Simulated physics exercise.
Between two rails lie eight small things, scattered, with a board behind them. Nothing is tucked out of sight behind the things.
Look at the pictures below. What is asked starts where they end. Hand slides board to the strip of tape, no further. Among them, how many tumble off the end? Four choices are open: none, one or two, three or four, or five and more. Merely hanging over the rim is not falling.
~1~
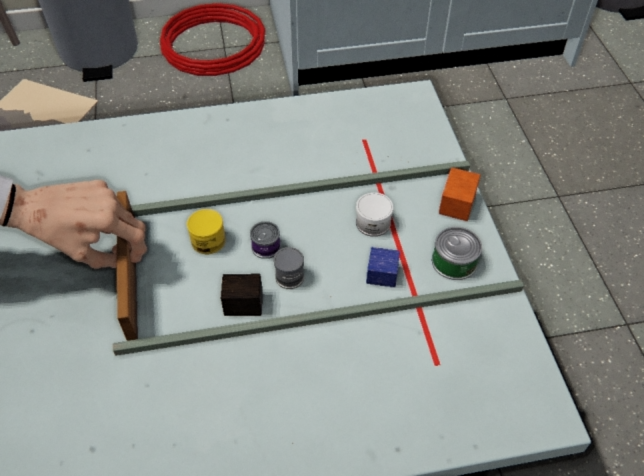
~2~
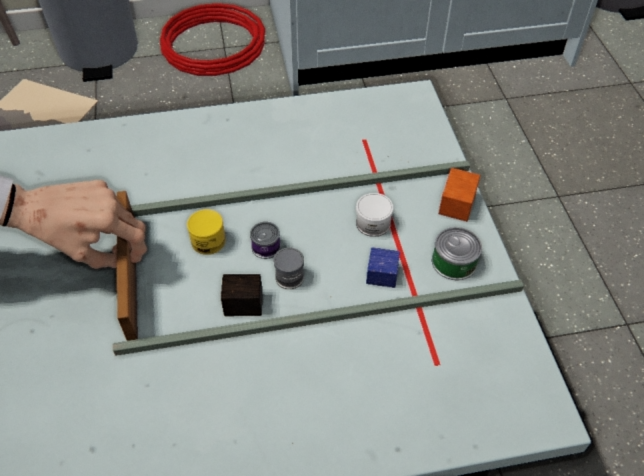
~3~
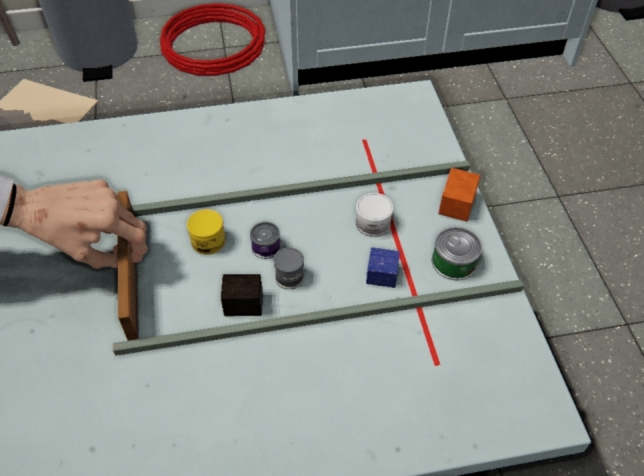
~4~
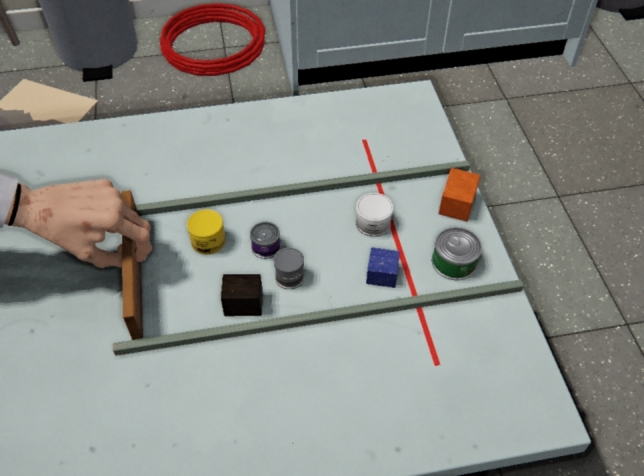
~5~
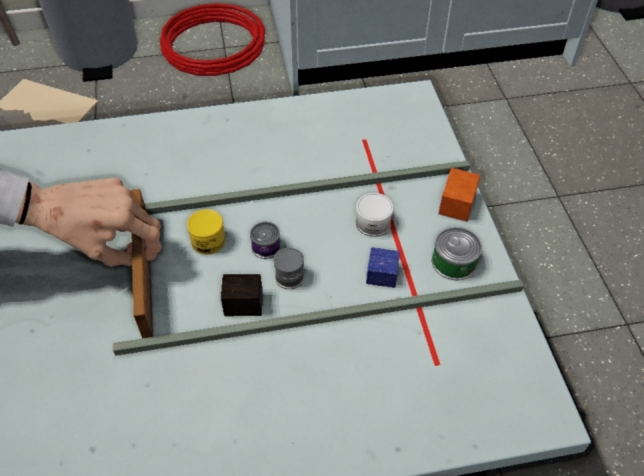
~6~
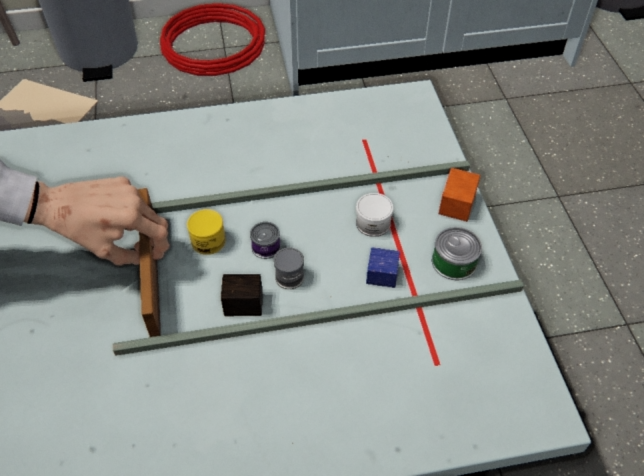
The table loses nothing.
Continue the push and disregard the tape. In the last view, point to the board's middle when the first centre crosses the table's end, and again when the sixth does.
At (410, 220) for the first, at (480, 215) for the sixth.
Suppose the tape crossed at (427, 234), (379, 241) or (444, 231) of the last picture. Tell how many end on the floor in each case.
In order, the counts are 2, 0 and 2.
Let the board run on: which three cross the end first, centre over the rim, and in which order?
Ranked earliest first, the green pot comes before the orange block, which comes before the blue block.
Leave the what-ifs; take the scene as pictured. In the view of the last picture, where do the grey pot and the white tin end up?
Approximately (416, 244) for one, approximately (435, 210) for the other.
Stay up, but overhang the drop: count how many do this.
Tally: 2.
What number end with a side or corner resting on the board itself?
The answer is 4.
Soon after, none off yet; orange block at rest near (459, 195); green pot at rest near (456, 254); white tin at rest near (374, 215).
In the end, the number that fall off is zero.
